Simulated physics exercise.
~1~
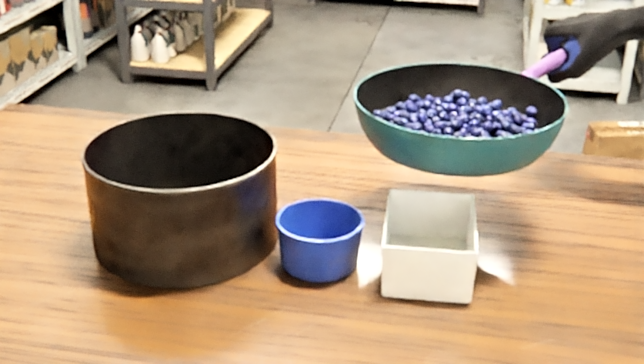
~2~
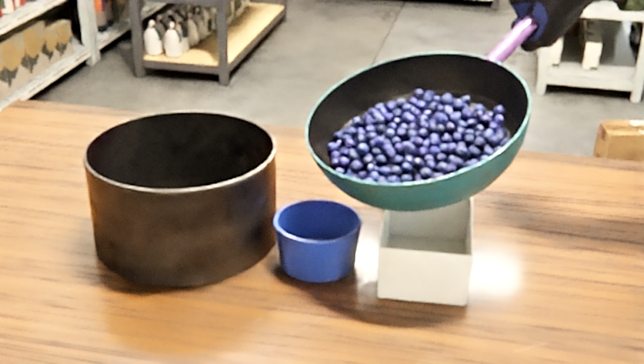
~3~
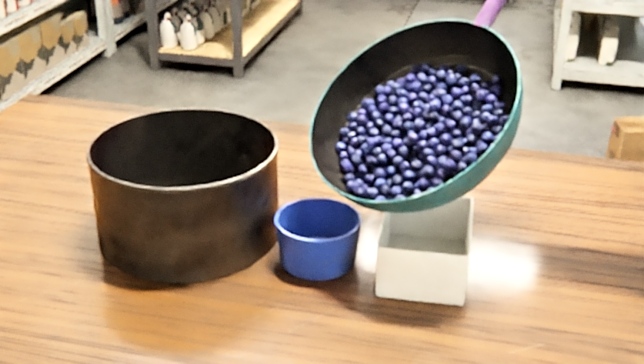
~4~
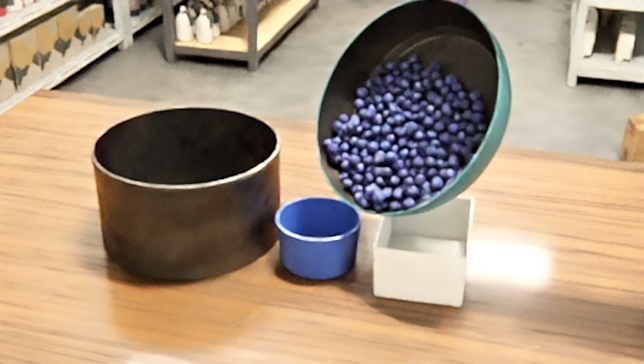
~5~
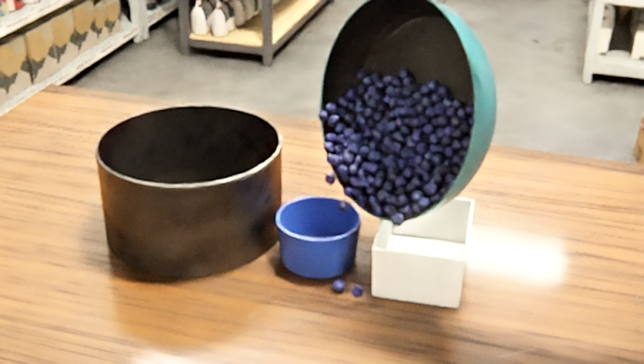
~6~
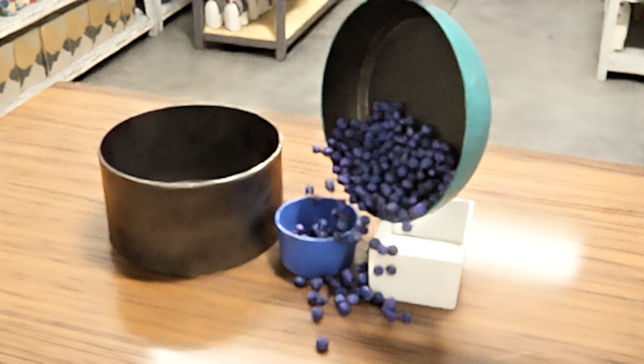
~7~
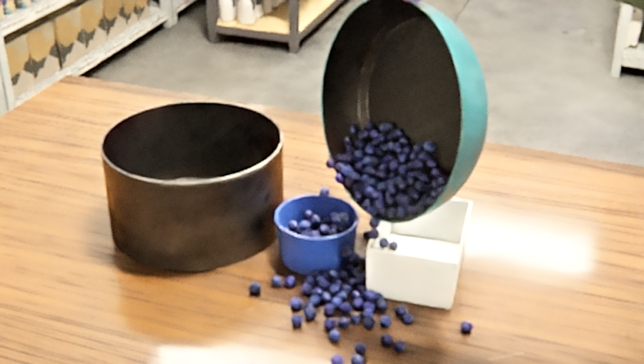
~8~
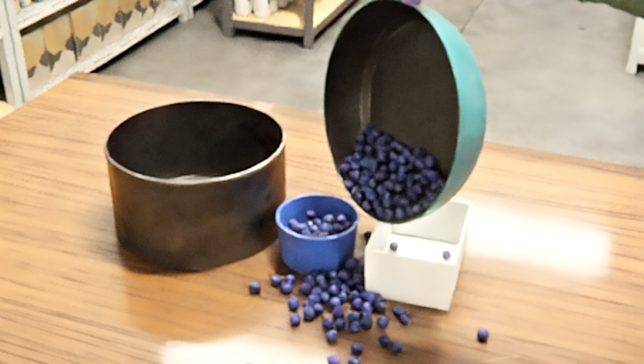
In this clip, a gloved hand tilts a pan of blueberries above a blue dish and a white tin, beside a black pot; berries spill into the dish and across the table, a few reach the tin, and many remain in the pan.
